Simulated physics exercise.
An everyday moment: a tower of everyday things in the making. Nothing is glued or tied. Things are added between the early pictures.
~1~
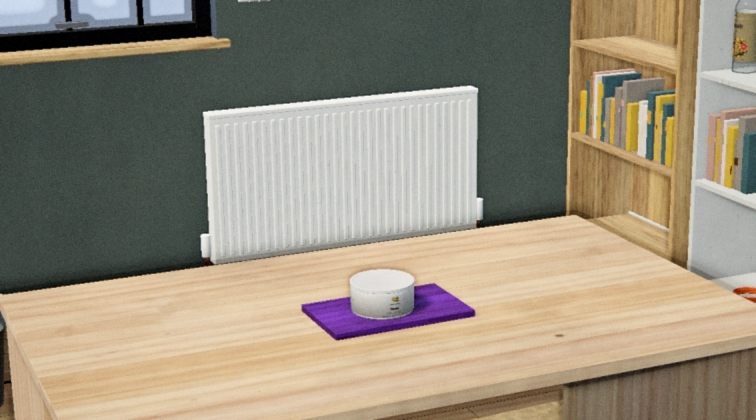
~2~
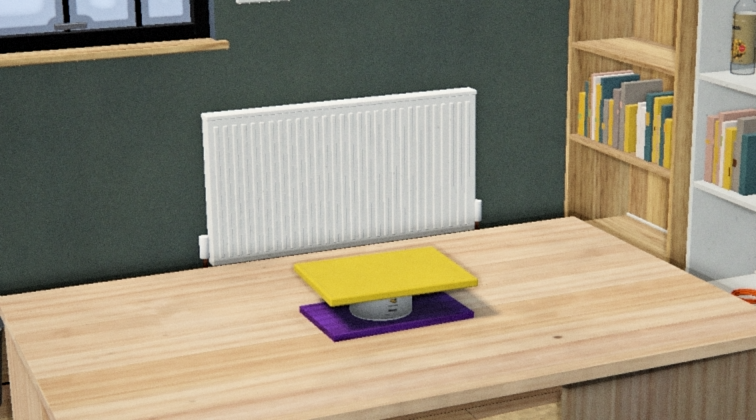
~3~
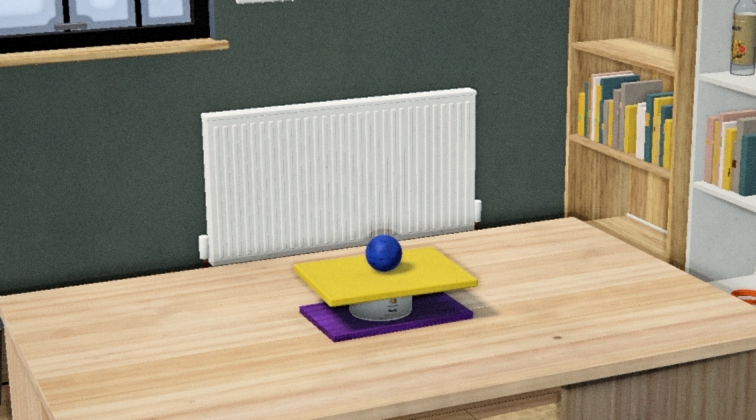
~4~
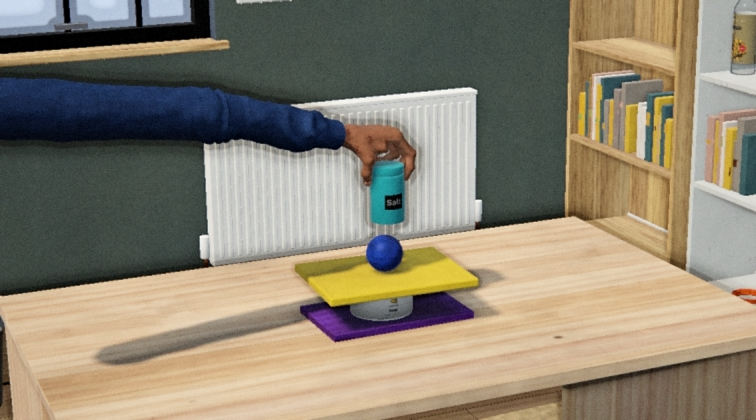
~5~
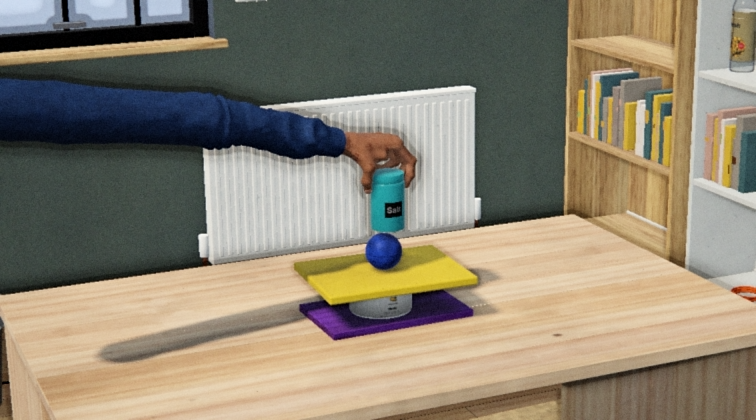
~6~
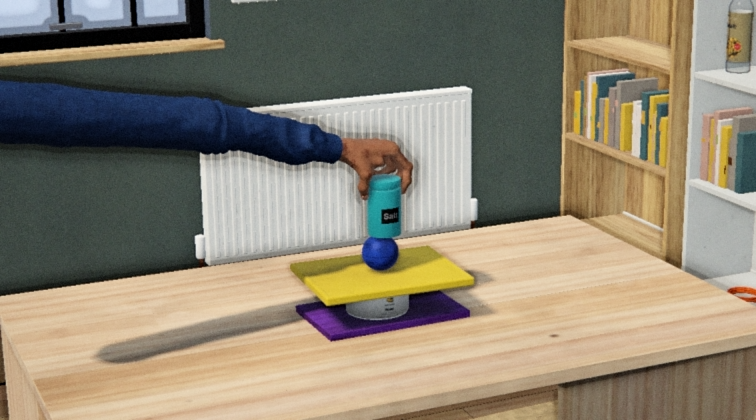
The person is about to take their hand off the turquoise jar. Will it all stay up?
In the end the pile loses its balance.
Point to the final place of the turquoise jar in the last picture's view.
Around (441, 243).
Then, 0.50 s on from there, turquoise jar now fallen.
Then, 0.60 s on from there, yellow tray turned 5° from how it was put.
In the end, fallen, turquoise jar; the other 4 unmoved. At the end, from the last picture's camera, turquoise jar near (441, 243). The pile comes apart.
